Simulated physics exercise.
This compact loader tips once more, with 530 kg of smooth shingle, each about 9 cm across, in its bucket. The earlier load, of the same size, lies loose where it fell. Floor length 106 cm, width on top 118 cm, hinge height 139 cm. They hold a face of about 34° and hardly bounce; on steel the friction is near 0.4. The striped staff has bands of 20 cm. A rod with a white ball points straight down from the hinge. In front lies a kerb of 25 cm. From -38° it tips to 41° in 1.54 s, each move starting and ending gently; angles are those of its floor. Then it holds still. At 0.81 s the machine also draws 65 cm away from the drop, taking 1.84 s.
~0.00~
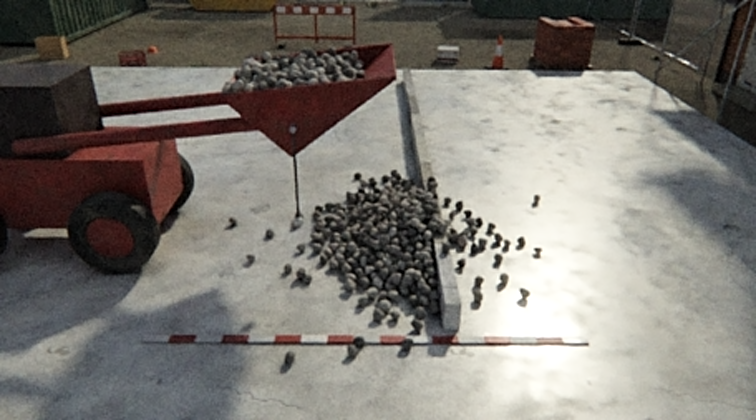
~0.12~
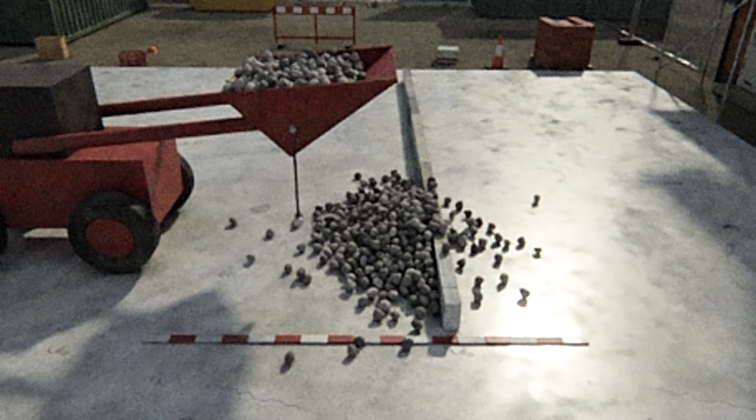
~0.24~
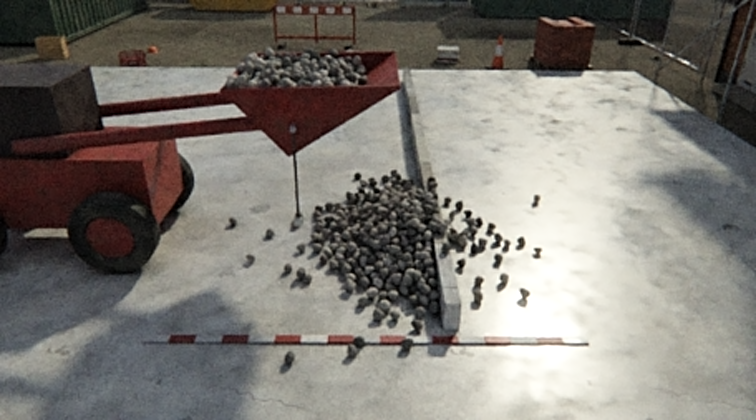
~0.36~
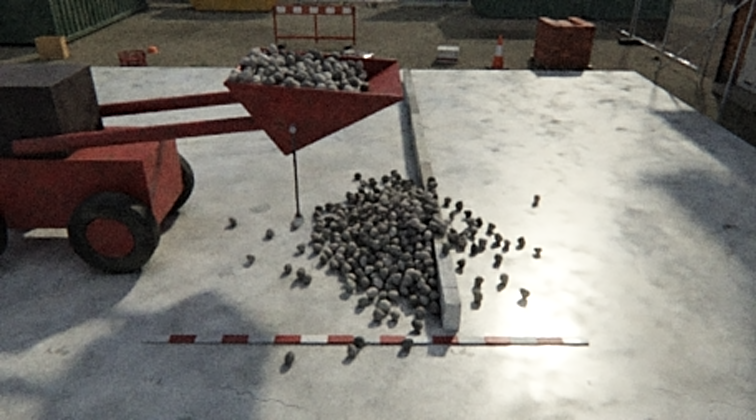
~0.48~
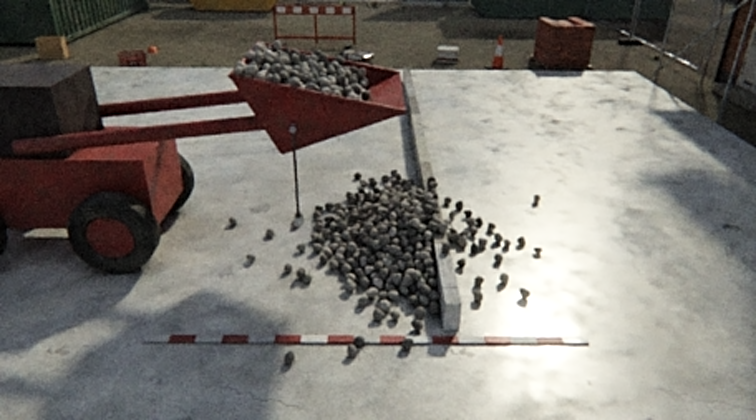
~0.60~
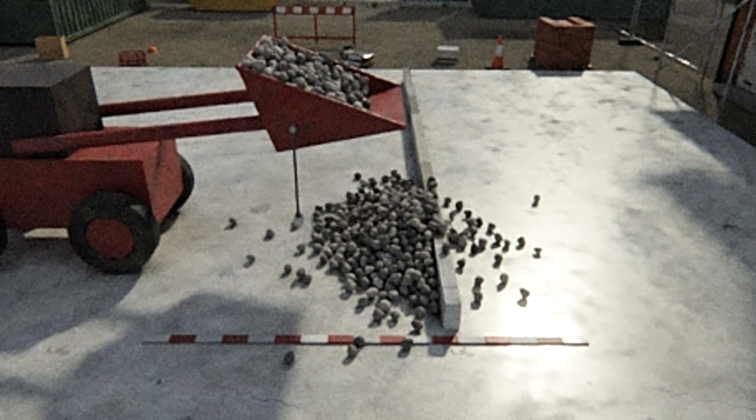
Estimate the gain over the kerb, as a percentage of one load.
Close to 2 parts in a hundred.
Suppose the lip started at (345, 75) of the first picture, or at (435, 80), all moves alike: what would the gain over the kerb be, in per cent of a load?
Near 0 per cent from the first place, 25 from the second.
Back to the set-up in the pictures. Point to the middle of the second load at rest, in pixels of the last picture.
Around (367, 223).
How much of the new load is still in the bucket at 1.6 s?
About 25 per cent.
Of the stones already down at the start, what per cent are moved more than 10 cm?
About 25 per cent.
After 1.2 s the floor is at 29°; in per cent of one load, 96 in the bucket, 99 on this side of the kerb, 5 over the kerb; the foremost stones are at (515, 242).
After 1.6 s the floor is at 41°; in per cent of one load, 26 in the bucket, 169 on this side of the kerb, 5 over the kerb; the foremost stones are at (515, 242).
After 3.1 s the floor is at 41°; in per cent of one load, 0 in the bucket, 193 on this side of the kerb, 7 over the kerb; the foremost stones are at (524, 246).
After 5.9 s the floor is at 41°; in per cent of one load, 0 in the bucket, 193 on this side of the kerb, 7 over the kerb; the foremost stones are at (524, 246). Net gain over the kerb, 2.
